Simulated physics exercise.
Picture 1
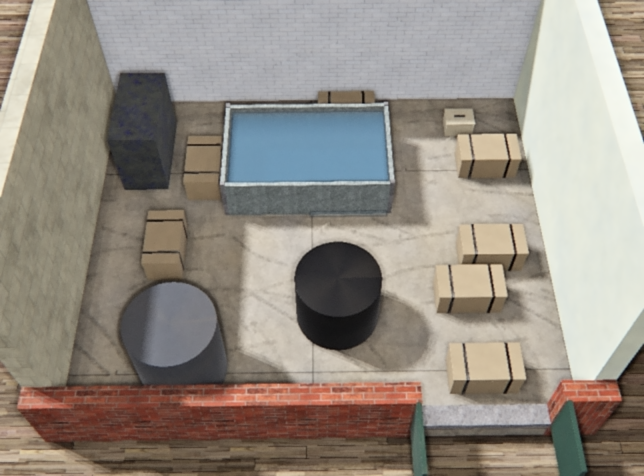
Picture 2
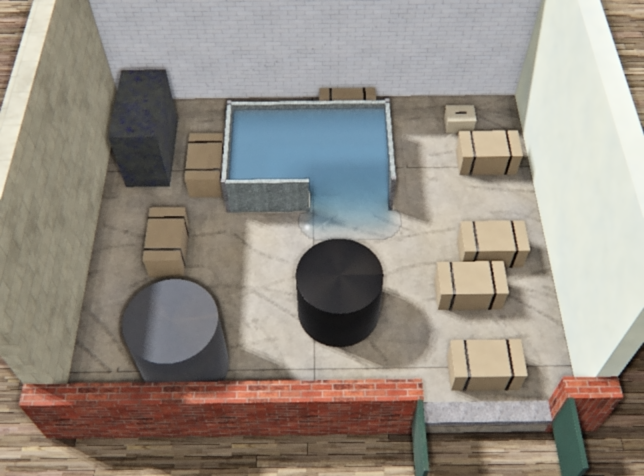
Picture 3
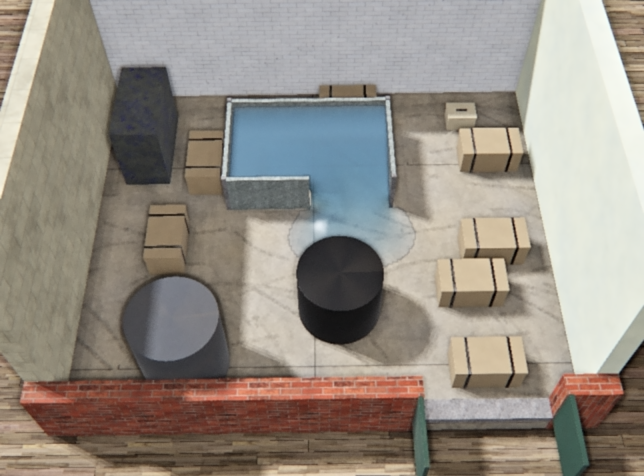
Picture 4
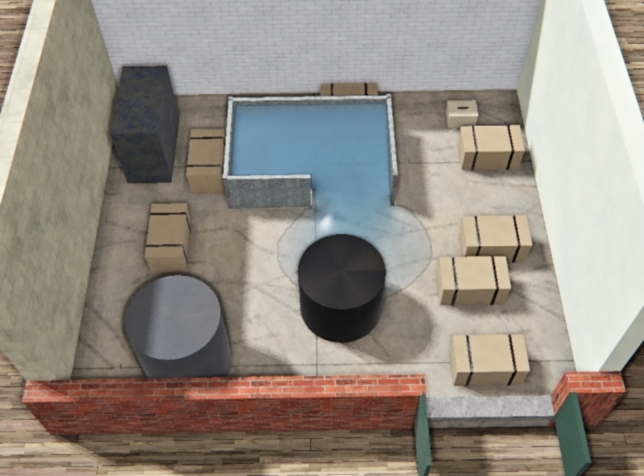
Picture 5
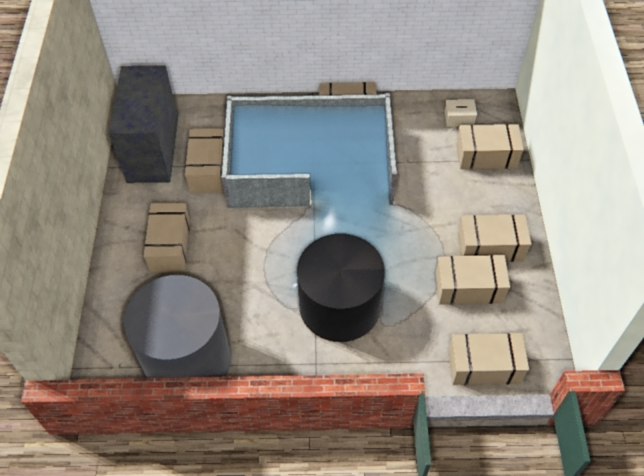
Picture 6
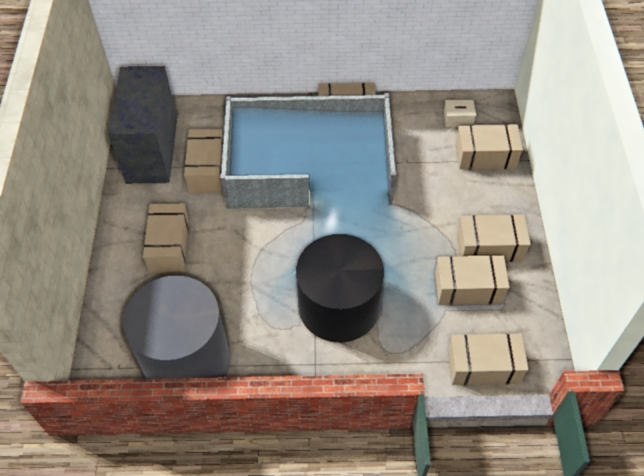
Water poured through a gap that opened in the front wall of a raised tank, then spread thinly across the court floor and around a black drum, while the boxes stayed put.
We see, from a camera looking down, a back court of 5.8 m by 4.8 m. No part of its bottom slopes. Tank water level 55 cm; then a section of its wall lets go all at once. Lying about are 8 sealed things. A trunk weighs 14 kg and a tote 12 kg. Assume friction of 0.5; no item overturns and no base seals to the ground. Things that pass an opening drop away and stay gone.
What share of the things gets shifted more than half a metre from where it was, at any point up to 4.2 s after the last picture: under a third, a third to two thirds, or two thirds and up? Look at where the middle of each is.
A third to two thirds.
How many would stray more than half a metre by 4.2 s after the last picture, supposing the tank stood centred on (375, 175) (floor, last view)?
The count would be 3.
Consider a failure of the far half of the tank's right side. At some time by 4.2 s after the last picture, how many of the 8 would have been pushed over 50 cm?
The count would be 6.
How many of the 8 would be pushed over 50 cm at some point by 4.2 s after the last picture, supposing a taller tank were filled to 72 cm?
That would give 4.
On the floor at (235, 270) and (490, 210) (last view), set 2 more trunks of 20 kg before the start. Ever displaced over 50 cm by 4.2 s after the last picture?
In that order: Over, short of it.
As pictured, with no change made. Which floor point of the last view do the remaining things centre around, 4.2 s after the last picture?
Around (371, 169).
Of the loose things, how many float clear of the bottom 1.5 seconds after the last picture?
Total: 1.
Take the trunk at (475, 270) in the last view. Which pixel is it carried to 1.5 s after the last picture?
It ends up close to (557, 310).
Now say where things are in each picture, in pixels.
A trunk at (487, 361), on the bottom; a trunk at (490, 147) rests on the ground; 2.7 m2 under water; 0 of 8 have shifted, in the first picture.
A trunk at (489, 358) rests on the ground; a trunk at (491, 144), on the bottom; 3.2 m2 under water; 0 of 8 have shifted, in the second picture.
A trunk at (489, 355), on the bottom; a trunk at (491, 141) rests on the ground; water covers 4.0 m2; 0 of 8 have shifted, in the third picture.
A trunk at (491, 353), on the bottom; a trunk at (493, 139), on the bottom; water covers 4.7 m2; 0 of 8 have shifted, in the fourth picture.
A trunk at (490, 352) rests on the ground; a trunk at (491, 138), on the bottom; water covers 5.3 m2; 0 of 8 have shifted, in the fifth picture.
A trunk at (489, 352) rests on the ground; a trunk at (491, 138) rests on the ground; 5.9 m2 under water; 0 of 8 have shifted, in the sixth picture.
Then, 0.4 s after the last picture 0 of 8 are over 50 cm from their spots; 0 afloat.
Then, 1.5 s after the last picture 2 of 8 are over 50 cm from their spots; 1 afloat.
Then, 2.8 s after the last picture 3 of 8 are over 50 cm from their spots; 2 afloat.
Then, 4.2 s after the last picture 4 of 8 are over 50 cm from their spots, and 4 have been at some point; 1 afloat.
